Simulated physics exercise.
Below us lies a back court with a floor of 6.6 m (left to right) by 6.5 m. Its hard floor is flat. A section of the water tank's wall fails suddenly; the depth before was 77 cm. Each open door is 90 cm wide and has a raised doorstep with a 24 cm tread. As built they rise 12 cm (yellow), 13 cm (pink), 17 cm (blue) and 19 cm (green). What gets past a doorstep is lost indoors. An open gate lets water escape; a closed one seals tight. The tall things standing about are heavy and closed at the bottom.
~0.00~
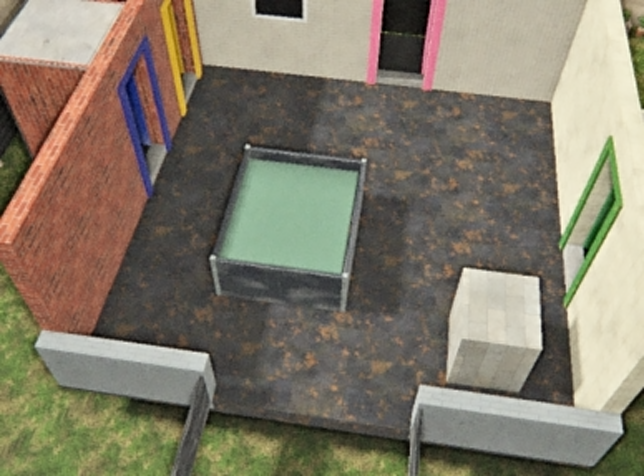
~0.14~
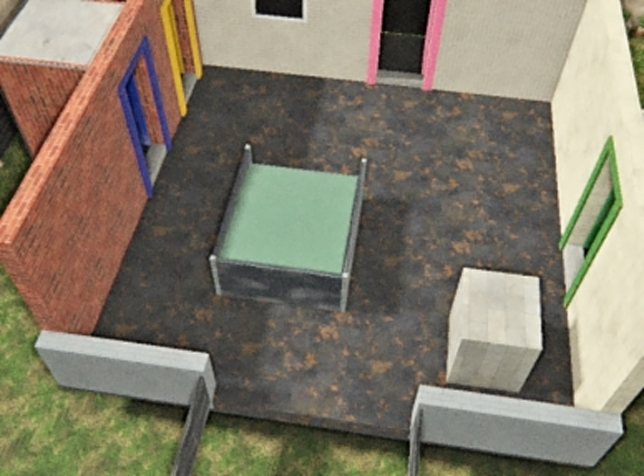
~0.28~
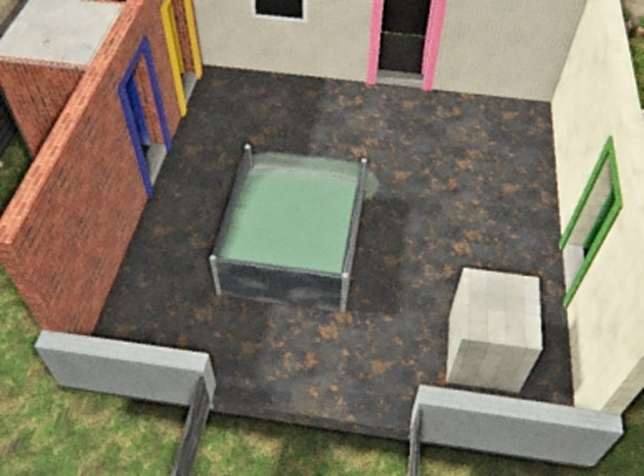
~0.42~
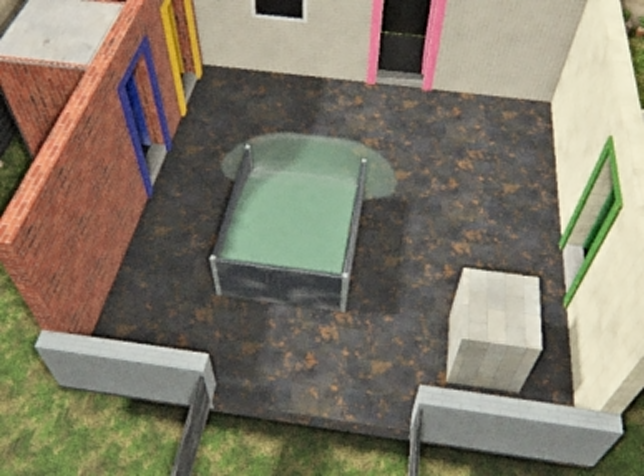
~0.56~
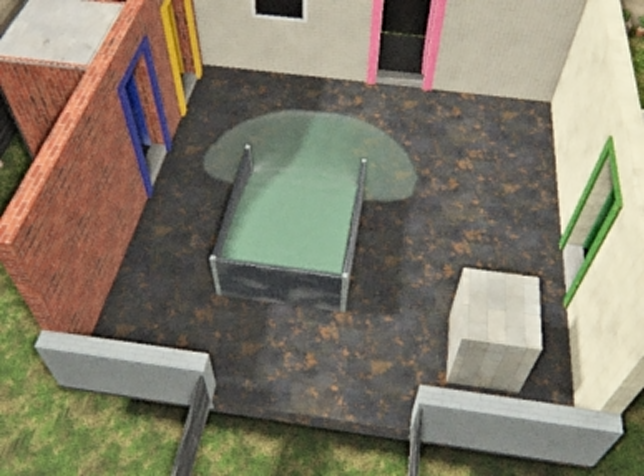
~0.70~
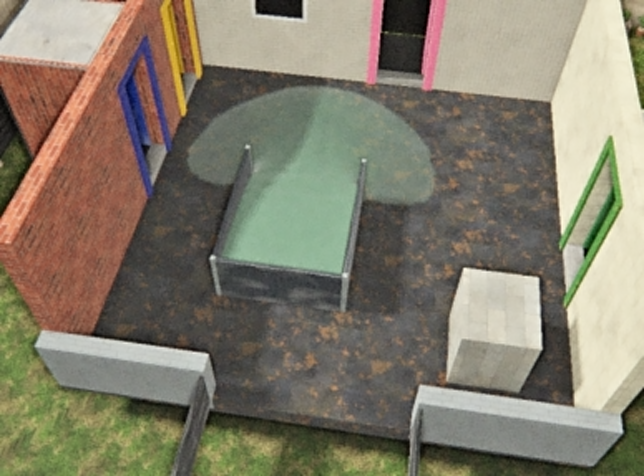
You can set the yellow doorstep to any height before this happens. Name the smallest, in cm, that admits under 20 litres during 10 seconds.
Some 24 cm above the ground.
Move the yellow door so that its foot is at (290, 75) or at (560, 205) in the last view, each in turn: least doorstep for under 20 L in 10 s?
Roughly 31 and 5.5 cm.
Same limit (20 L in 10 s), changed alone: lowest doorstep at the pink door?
About 24 cm at pink.
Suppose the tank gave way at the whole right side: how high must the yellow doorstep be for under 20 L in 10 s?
Some 8.5 cm.
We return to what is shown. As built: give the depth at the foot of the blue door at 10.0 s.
Some 5.0 cm.
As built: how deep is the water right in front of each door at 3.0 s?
Depths in cm: Yellow 26, pink 22, blue 1, green 0.
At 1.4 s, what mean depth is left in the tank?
Some 37 cm.
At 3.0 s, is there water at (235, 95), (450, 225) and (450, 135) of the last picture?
In that order: Under water, dry, flooded.
After 1.4 s water covers 35 % of the floor, deepest (40 cm) near (323, 84); 7 cm at the yellow door, 0 litres in over its 12 cm doorstep.
After 3.0 s water covers 40 % of the floor, deepest (36 cm) near (546, 101); 26 cm at the yellow door, 61 litres in over its 12 cm doorstep.
After 10.0 s water covers 100 % of the floor, deepest (12 cm) near (555, 434); 5 cm at the yellow door, 134 litres in over its 12 cm doorstep.
At the yellow door as built, the water arrived by 1.2 s and peaked near 29 cm at 2.4 s.
Run again over the same 10 s with other heights there, 34 litres in over 21 cm, 7 litres over 28.5 cm. The limit of 20 litres is kept from about 24 cm up.
